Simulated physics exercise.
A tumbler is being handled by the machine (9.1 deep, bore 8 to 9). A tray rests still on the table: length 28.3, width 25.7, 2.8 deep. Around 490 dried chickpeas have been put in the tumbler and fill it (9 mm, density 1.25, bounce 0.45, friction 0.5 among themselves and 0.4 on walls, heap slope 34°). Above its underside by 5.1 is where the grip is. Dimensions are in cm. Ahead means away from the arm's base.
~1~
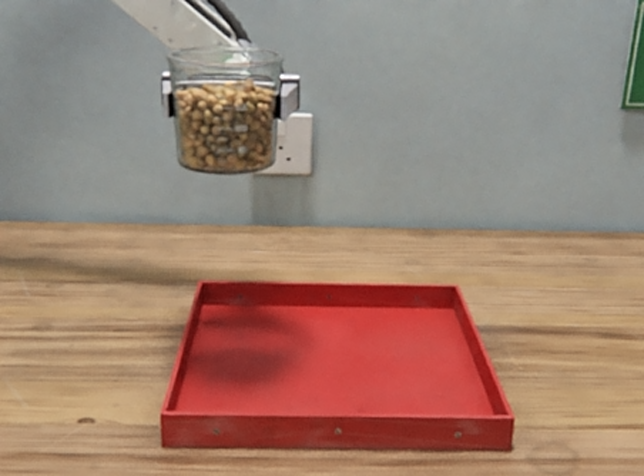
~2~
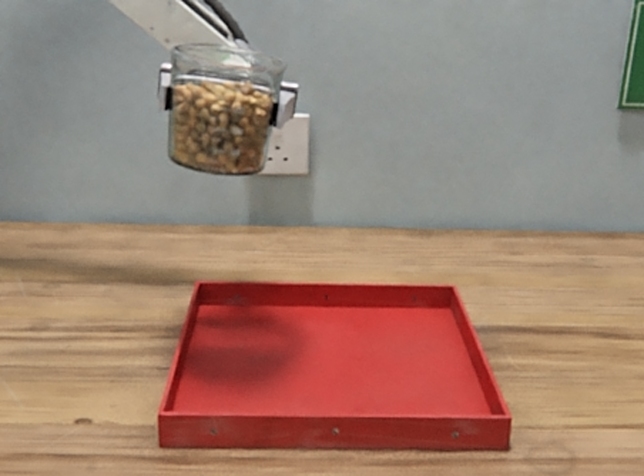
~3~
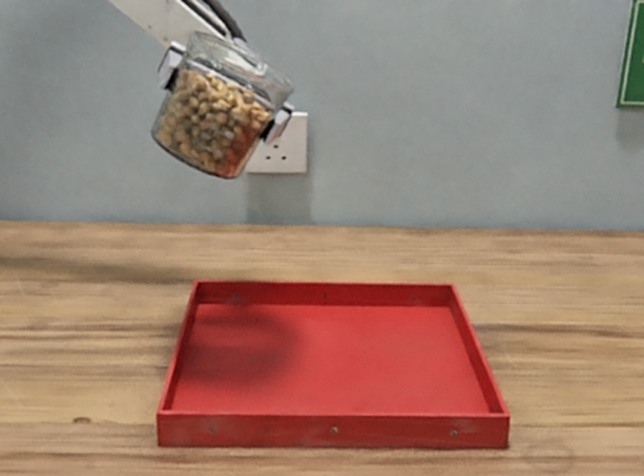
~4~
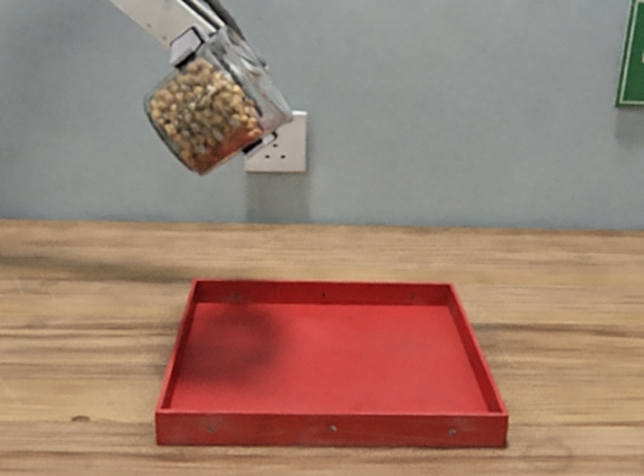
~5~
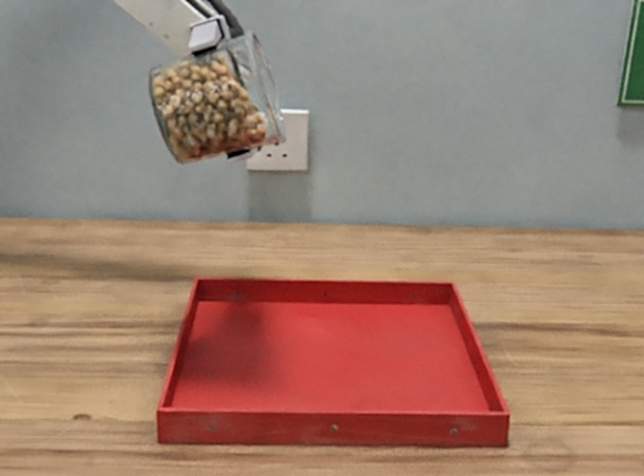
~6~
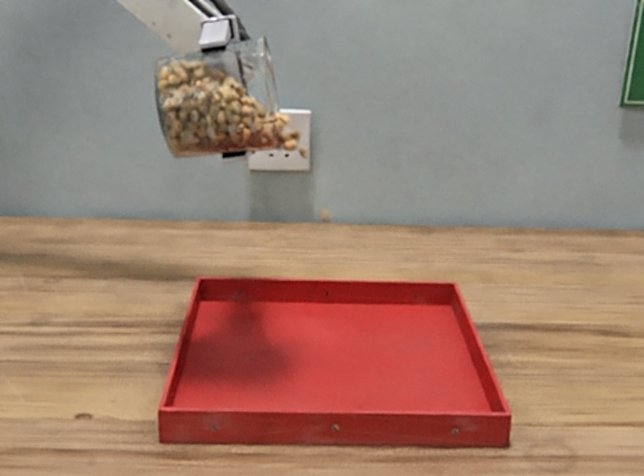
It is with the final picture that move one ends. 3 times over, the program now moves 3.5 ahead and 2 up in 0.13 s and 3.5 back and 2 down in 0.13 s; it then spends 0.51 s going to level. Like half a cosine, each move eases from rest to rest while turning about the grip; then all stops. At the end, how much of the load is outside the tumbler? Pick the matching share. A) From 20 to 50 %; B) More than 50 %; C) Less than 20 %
B.
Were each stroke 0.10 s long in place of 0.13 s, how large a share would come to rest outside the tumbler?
In that case it would be near 90 percent.
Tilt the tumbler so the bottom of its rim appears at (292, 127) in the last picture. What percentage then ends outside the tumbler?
The share is around 50 %.
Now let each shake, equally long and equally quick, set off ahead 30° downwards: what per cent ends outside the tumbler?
Roughly 55 per cent.
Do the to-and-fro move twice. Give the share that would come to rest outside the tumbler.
Roughly 75 in a hundred.
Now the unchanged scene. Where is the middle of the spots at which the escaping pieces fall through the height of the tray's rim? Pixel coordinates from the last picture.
Estimated centre around (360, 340) in pixels.
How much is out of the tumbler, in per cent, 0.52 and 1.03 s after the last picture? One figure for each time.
In turn: 70 %, then 85 %.
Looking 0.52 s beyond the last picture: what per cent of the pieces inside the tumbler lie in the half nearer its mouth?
80 %.
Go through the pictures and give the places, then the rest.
In the first picture, the tumbler middle at (226, 111), level; upper third of the load around (227, 99), from x 180 to 270, top at y 80; 491 in the tumbler.
In the second picture, the tumbler middle at (222, 111), tilted 8° forward; upper third of the load around (221, 100), from x 175 to 270, top at y 80.
In the third picture, the tumbler middle at (219, 109), tilted 28° forward; upper third of the load around (211, 96), from x 165 to 265, top at y 75.
In the fourth picture, the tumbler middle at (216, 106), tilted 52° forward; upper third of the load around (205, 90), from x 155 to 260, top at y 60.
In the fifth picture, the tumbler middle at (216, 103), tilted 72° forward; upper third of the load around (202, 84), from x 160 to 265, top at y 60.
In the sixth picture, the tumbler middle at (218, 102), tilted 80° forward; upper third of the load around (198, 88), from x 165 to 325, top at y 65; 488 in the tumbler, 3 in flight or on a rim.
Then, 0.52 s on, tilted 80° forward, highest piece 25 above the table; 241 in the tray, 143 in the tumbler, 1 on the table or floor, 106 in flight or on a rim.
Then, 1.03 s on, tilted 41° forward, highest piece 26 above the table; 405 in the tray, 81 in the tumbler, 3 on the table or floor, 2 in flight or on a rim.
Then, 1.49 s on, level, highest piece 25 above the table; 407 in the tray, 81 in the tumbler, 3 on the table or floor.
Then, 2.54 s on, level, highest piece 25 above the table; 407 in the tray, 81 in the tumbler, 3 on the table or floor.
In the end, 407 in the tray, 81 in the tumbler, 3 on the table or floor. That is 84 % outside the tumbler.
